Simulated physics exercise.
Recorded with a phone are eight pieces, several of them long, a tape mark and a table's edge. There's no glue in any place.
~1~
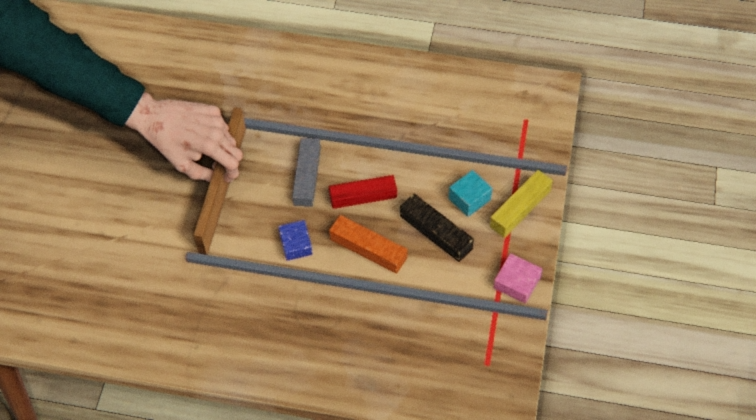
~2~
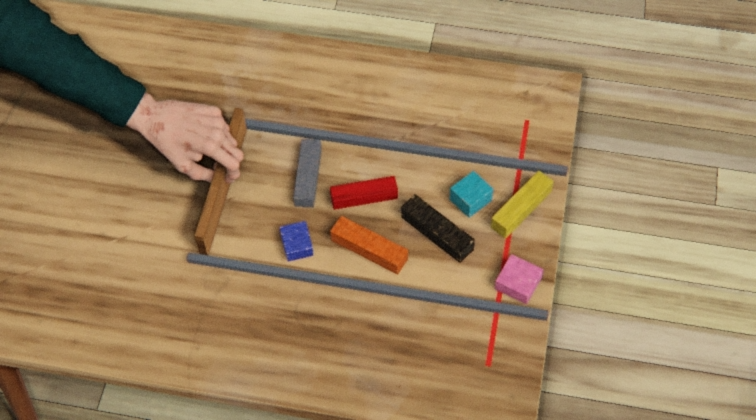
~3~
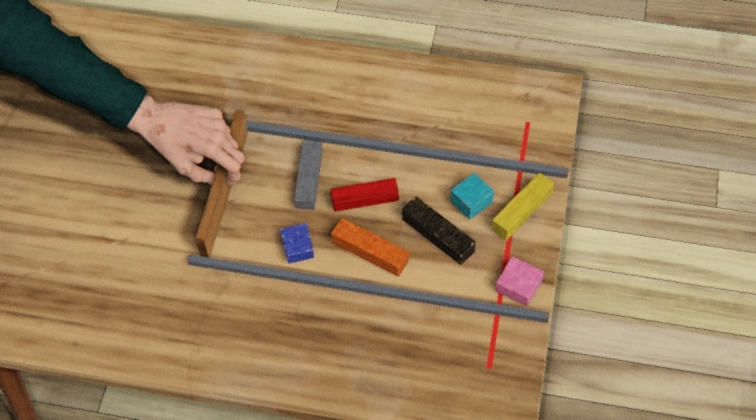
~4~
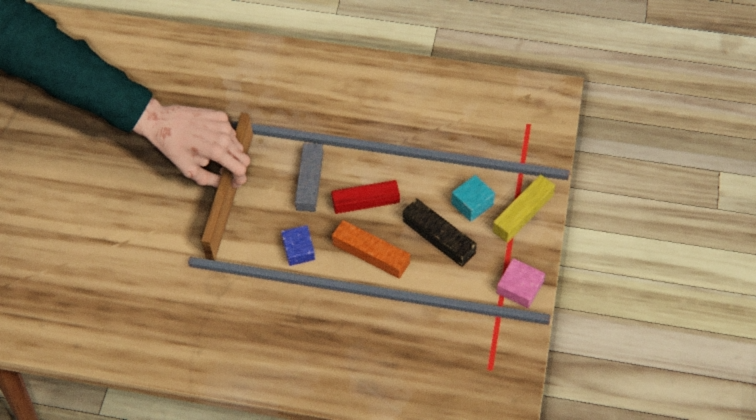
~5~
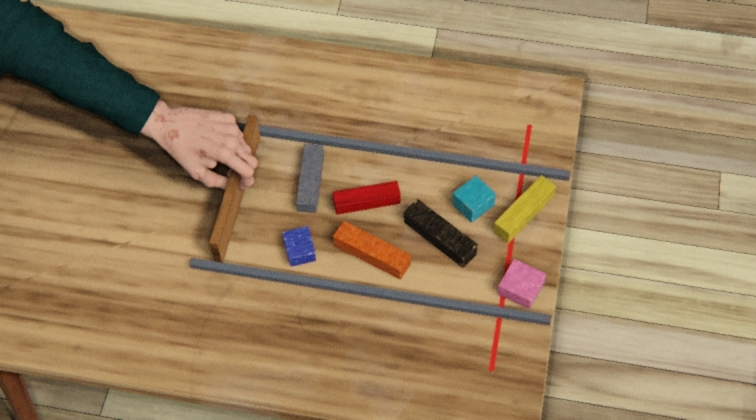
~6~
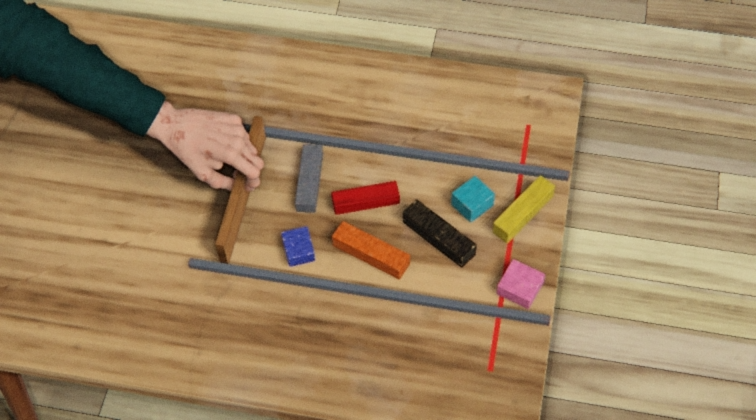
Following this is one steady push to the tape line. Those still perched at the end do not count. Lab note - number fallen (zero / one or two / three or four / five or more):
The number going over the edge will be three or at most four.
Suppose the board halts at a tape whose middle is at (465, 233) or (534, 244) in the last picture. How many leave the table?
Well, you'd get 1 the first time and 6 the second time.
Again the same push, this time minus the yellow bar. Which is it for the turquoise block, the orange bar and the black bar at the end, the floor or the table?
Final state: Turquoise block off, orange bar in place, black bar off.
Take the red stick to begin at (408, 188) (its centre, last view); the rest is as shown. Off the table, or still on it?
It remains in place.
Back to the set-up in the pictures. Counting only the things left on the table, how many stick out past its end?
My count gives 1.
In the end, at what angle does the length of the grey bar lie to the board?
Some 0 degrees.
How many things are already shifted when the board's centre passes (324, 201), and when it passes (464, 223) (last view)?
Respectively 3 and 8.
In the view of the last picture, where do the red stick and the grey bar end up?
I'd say approximately (546, 202) and then (525, 211).
Soon after, none off yet; pink block at rest near (521, 284); yellow bar at rest near (524, 209); turquoise block at rest near (473, 199).
Then, none off yet; pink block tipped a little near (562, 300); yellow bar moved a little near (552, 217); turquoise block moved well along near (531, 200).
At rest, the number that fall off is three or four; fallen, black bar, turquoise block, yellow bar and pink block.
